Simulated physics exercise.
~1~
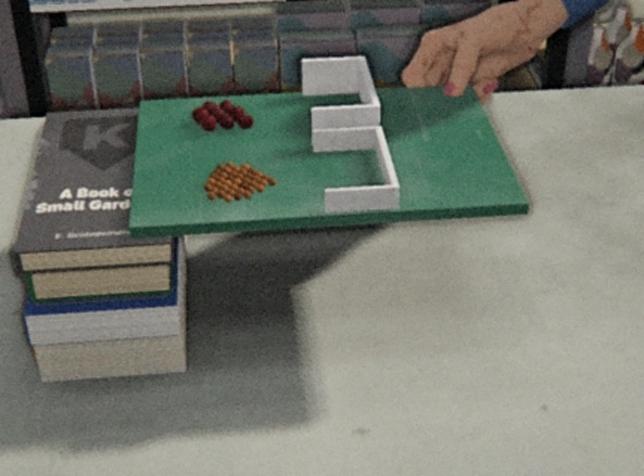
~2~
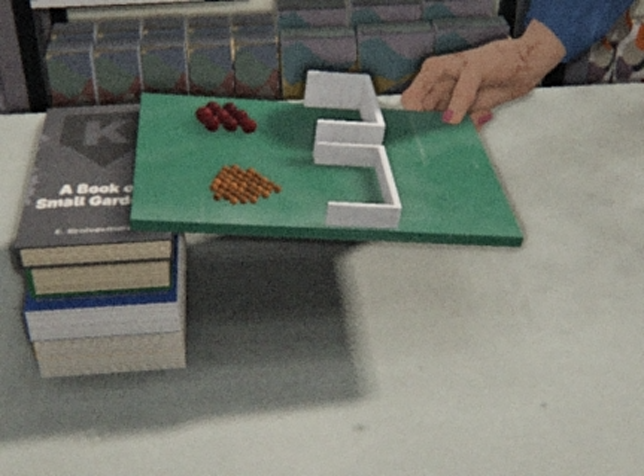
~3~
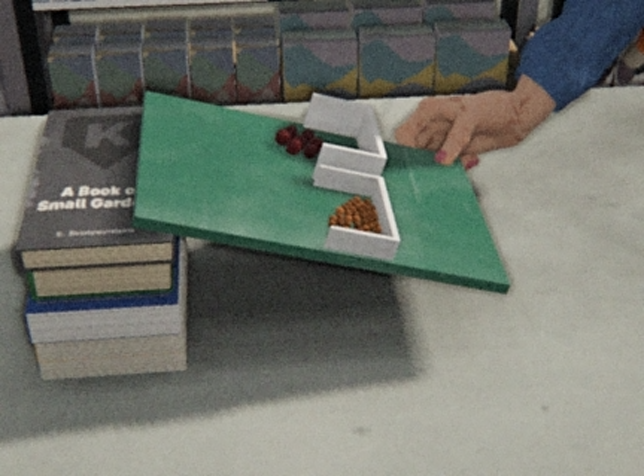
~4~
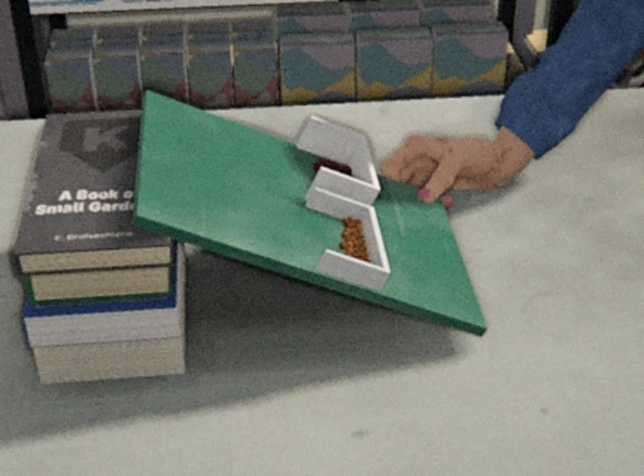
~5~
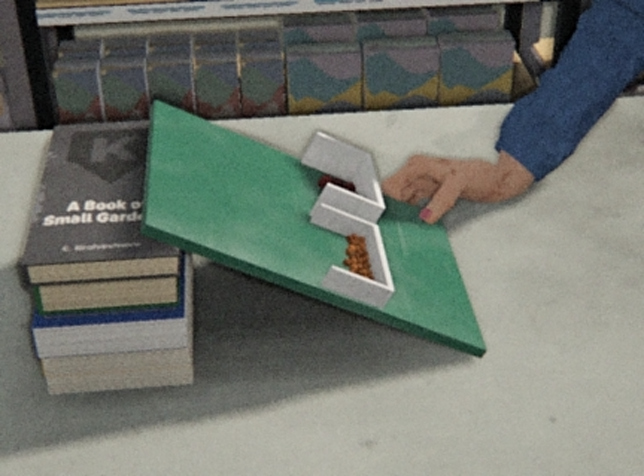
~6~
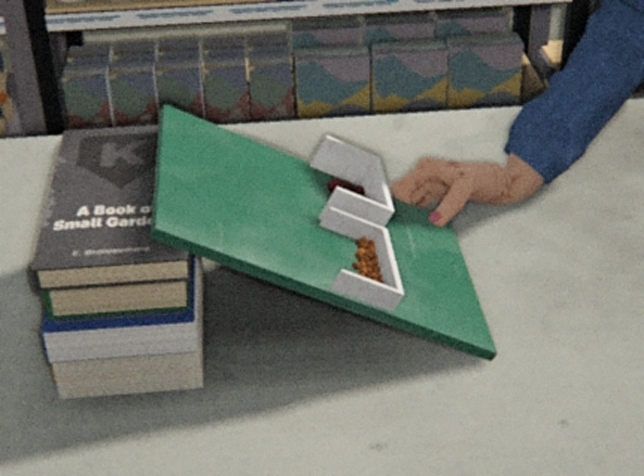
At first, a green board lies nearly level, its left end on a stack of books and its right end held by a hand, with dark red balls at the back, small orange-brown pieces in front, and two white angled barriers. The hand starts lowering the right end, and the front pieces shift slightly. As the slope steepens, both groups slide right to the barriers. The hand keeps lowering the board until its right corner rests on the pale table. Finally, the board stays as a ramp, with both groups gathered behind their barriers and the hand still beside it.
